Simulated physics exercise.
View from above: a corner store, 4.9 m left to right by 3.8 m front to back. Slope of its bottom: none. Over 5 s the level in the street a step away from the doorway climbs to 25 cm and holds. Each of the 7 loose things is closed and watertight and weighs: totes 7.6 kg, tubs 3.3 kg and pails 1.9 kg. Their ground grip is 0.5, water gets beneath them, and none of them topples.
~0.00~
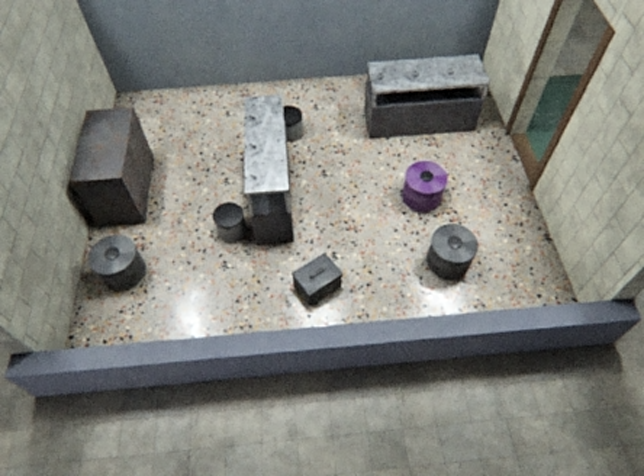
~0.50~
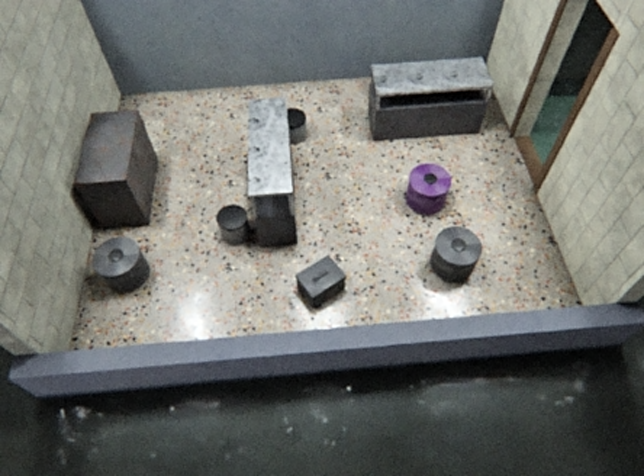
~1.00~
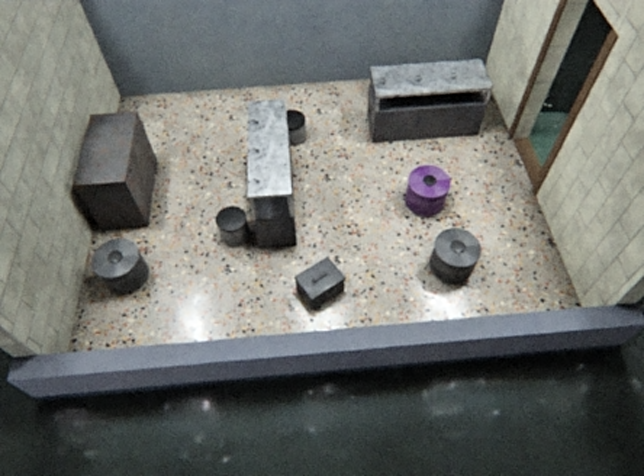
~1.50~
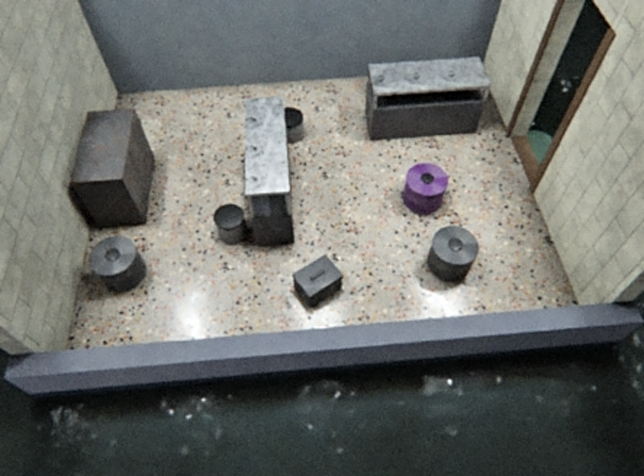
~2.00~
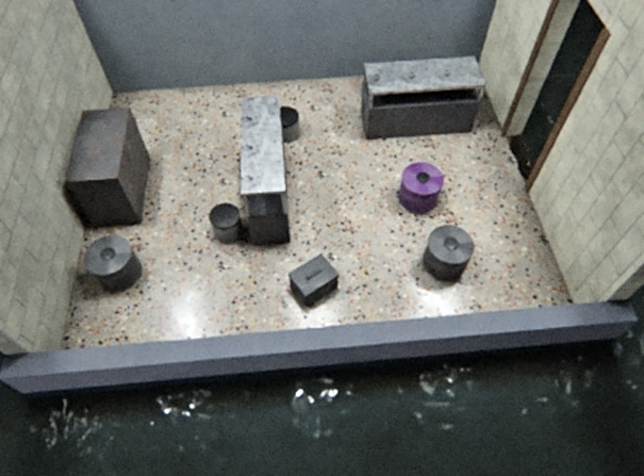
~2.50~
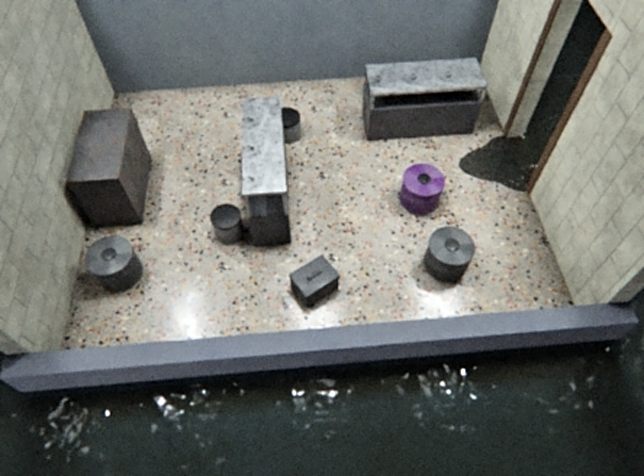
A single purple tub stands out among dark grey furnishings in a small corner store seen from above, with pale tiled side walls and a speckled floor. A dark cabinet stands left, a long counter near the centre, a low unit at the back right, and grey tubs and a small box nearer the front. As the view shifts slightly, dark water covers the ground outside, then spreads through the right-hand doorway onto the floor, while the furnishings stay put.
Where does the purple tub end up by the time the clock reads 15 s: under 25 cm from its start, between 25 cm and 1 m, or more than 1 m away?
My money says it heads well off.
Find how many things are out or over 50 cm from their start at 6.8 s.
The answer is 2.
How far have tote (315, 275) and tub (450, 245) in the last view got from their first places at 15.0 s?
Respectively 120 and 120 centimetres.
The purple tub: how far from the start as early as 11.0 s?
It has shifted about 250 cm.
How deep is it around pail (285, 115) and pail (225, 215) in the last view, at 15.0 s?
I'd put it at 13 cm and 9 cm respectively.
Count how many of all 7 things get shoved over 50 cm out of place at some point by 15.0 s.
That adds up to 6.
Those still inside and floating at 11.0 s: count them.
I count 5.
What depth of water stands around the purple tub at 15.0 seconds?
Around 9 cm.
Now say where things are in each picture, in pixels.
The first frame shows the purple tub at (427, 177), on the bottom; water covers 0.0 m2; 0 of 7 have shifted.
The second frame shows the purple tub at (430, 179) rests on the ground; 0.0 m2 under water; 0 of 7 have shifted.
The third frame shows the purple tub at (430, 181) rests on the ground; water covers 0.0 m2; 0 of 7 have shifted.
The fourth frame shows the purple tub at (427, 179) rests on the ground; water covers 0.0 m2; 0 of 7 have shifted.
The fifth frame shows the purple tub at (423, 178) rests on the ground; water covers 0.0 m2; 0 of 7 have shifted.
The sixth frame shows the purple tub at (424, 179) rests on the ground; 0.3 m2 under water; 0 of 7 have shifted.
After 3.5 s the purple tub is near (422, 180), 0.0 m from its start, aground; 0 afloat.
After 6.8 s the purple tub is near (200, 273), 2.5 m from its start, aground; 3 afloat.
After 11.0 s the purple tub is near (203, 197), 2.3 m from its start, aground; 5 afloat.
After 15.0 s the purple tub is near (172, 86), 3.2 m from its start, afloat; 7 afloat.
